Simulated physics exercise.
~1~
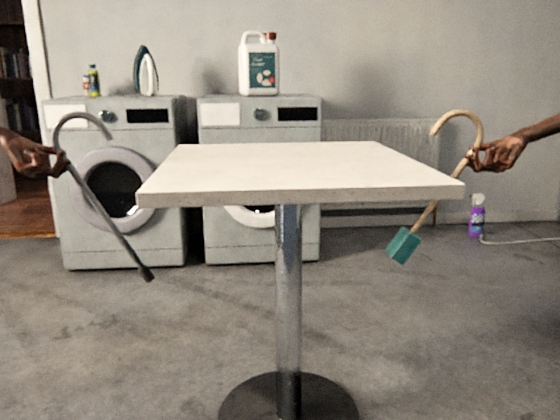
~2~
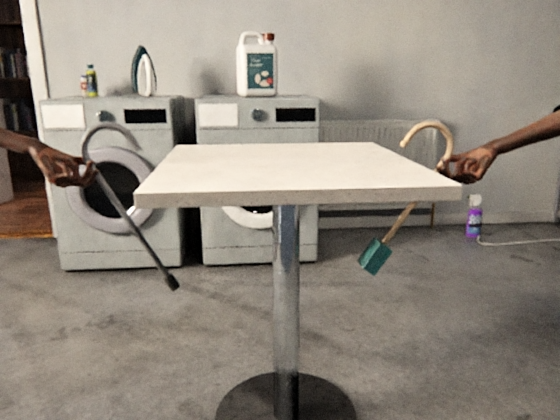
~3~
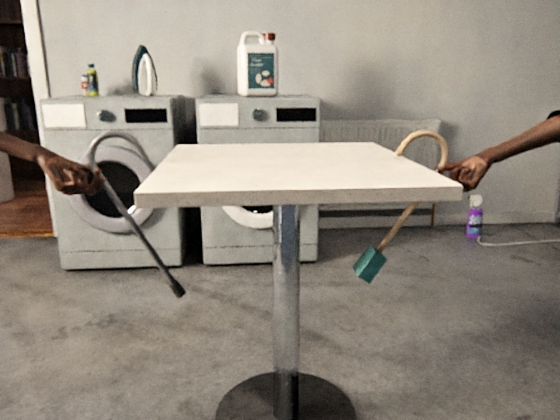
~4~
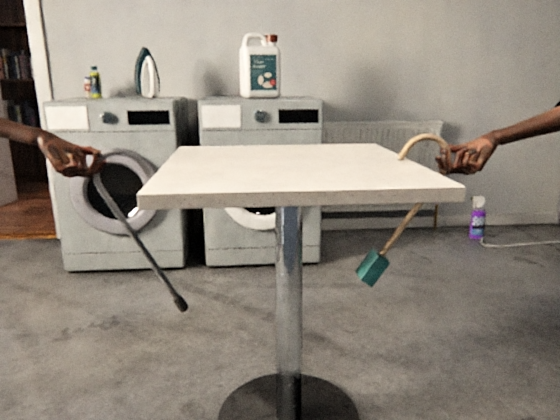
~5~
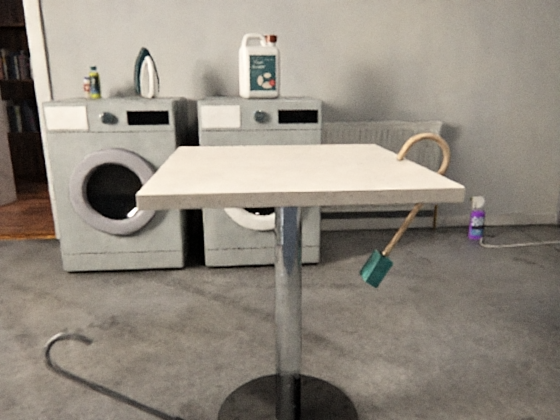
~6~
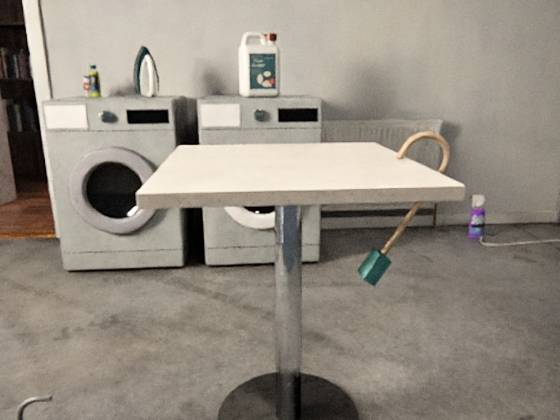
In a grey-floored laundry room, seen from the front by a slightly swaying camera, a pale square table on a metal pedestal stands before two washing machines topped with bottles and an iron. A hand on the left holds a grey cane with a curved handle, and a hand on the right holds a turquoise brush with a hooked tan handle. Both hands move inward and bring the hooks to opposite ends of the tabletop, then let go and withdraw. The brush stays hanging at the right edge, while the cane drops on the left, tilting as it falls nearly out of view.
